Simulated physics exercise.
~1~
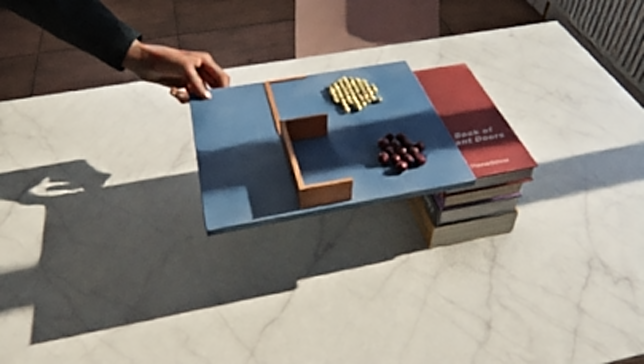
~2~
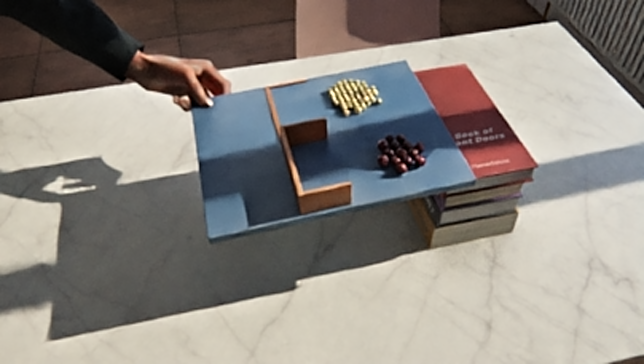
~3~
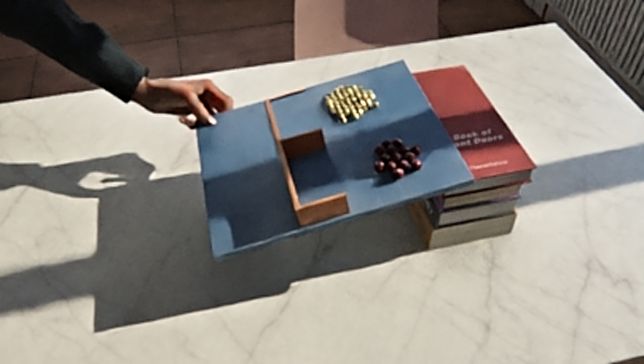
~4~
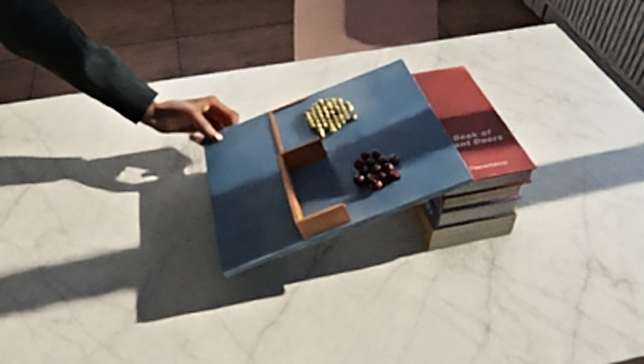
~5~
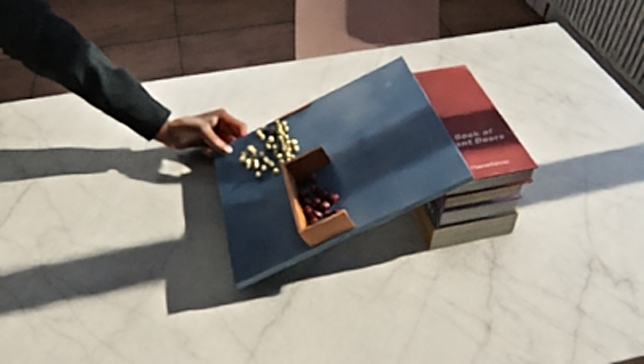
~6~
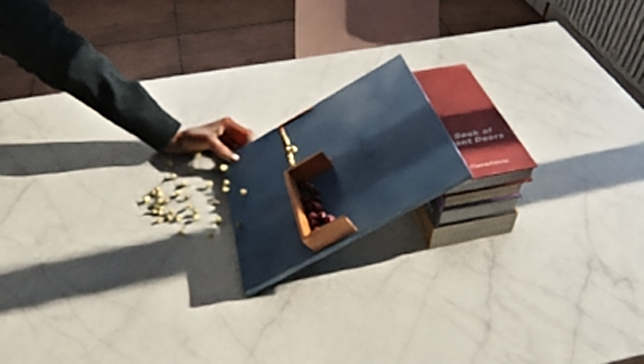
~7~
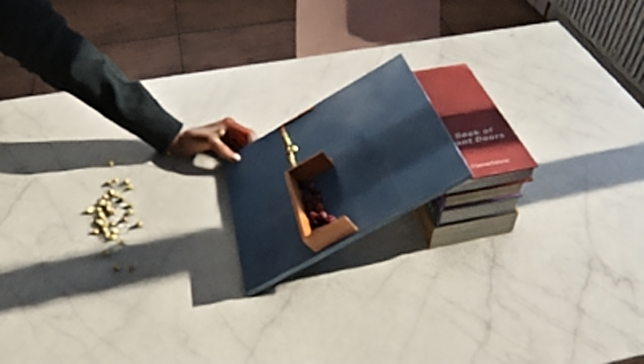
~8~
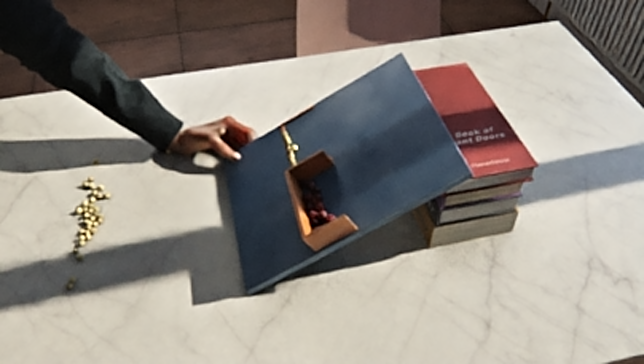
The clip opens on a blue board resting partly on a stack of books, with a hand holding up its left end above a marble table. Two small heaps, one pale yellow and one dark red, sit on it near an angular orange barrier. The hand lowers the left end, so the board slopes more steeply, and both heaps start sliding down. The dark pieces gather inside the barrier's corner and stay there. Most of the yellow ones run past and scatter onto the table at left, drifting a little farther, while a few remain by the strip as the board rests tilted.
